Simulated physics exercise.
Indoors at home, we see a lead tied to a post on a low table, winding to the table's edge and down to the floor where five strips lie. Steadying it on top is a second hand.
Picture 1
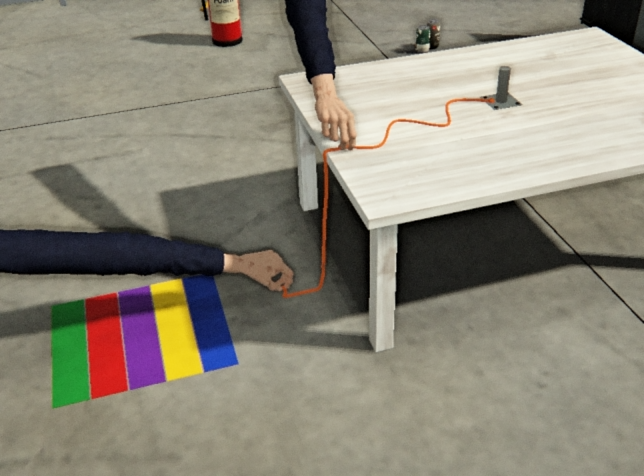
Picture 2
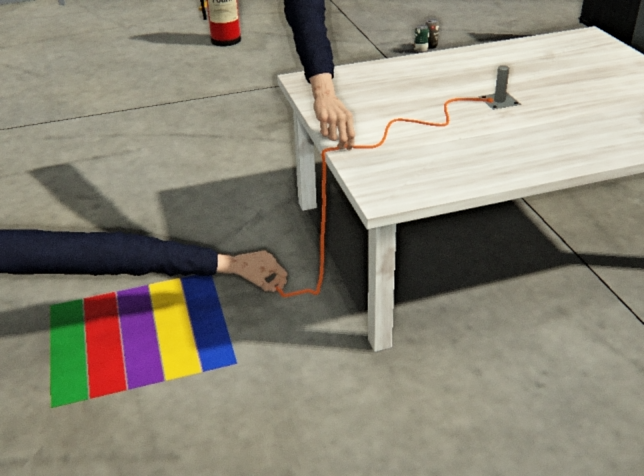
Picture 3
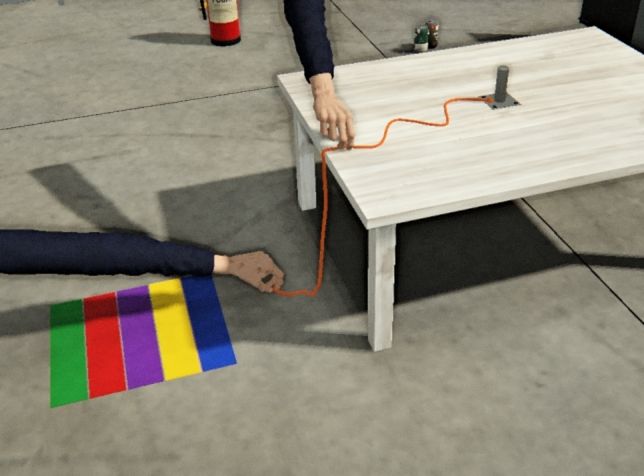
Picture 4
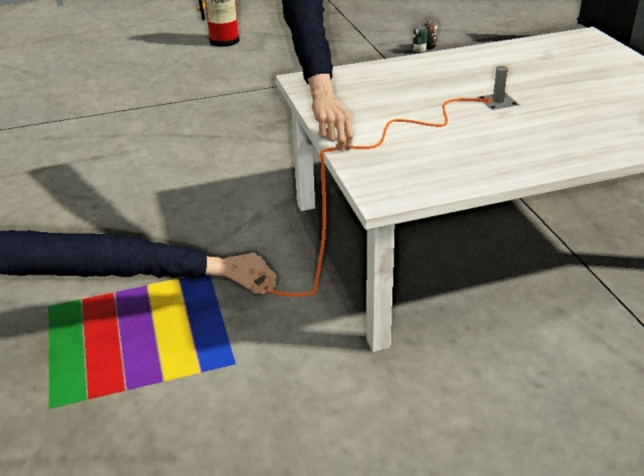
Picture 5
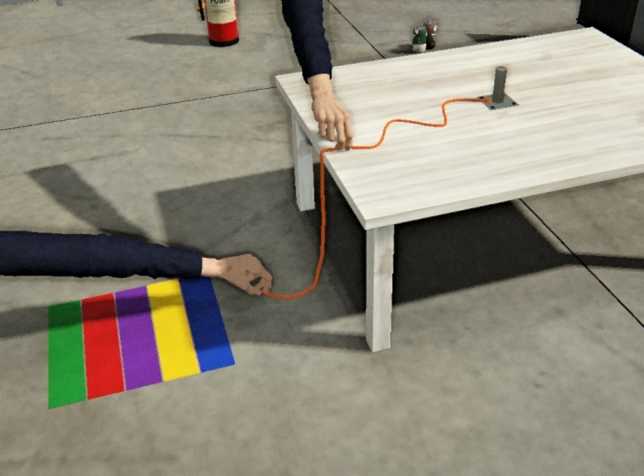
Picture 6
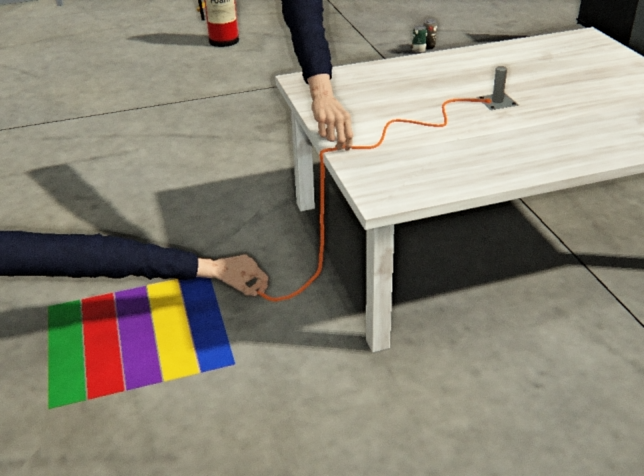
At the start, an orange lead runs from a post on a low table, under one hand at the edge, down to another hand beside five coloured strips on the floor. The lower hand then shifts slightly left, drawing the lead's end nearer the blue strip, while the upper hand barely moves.
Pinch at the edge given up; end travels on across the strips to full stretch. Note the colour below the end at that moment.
Colour below: Red.
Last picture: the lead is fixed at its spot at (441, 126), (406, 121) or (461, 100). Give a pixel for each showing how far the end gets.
First near (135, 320), then near (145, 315), then near (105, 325).
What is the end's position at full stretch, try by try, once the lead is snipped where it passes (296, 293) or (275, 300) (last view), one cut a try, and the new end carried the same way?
In that order: (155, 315) and (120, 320).
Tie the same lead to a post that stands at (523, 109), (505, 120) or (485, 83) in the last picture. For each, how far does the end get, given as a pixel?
The three places are (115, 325), (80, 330) and (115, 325), in that order.
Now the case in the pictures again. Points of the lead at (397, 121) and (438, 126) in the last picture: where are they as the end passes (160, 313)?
Point one: (363, 133); point two: (400, 123).
Soon after, end near (160, 313); over yellow.
Then, end near (121, 322); over purple.
At full stretch, end near (98, 327); over red. It halts on the red strip.
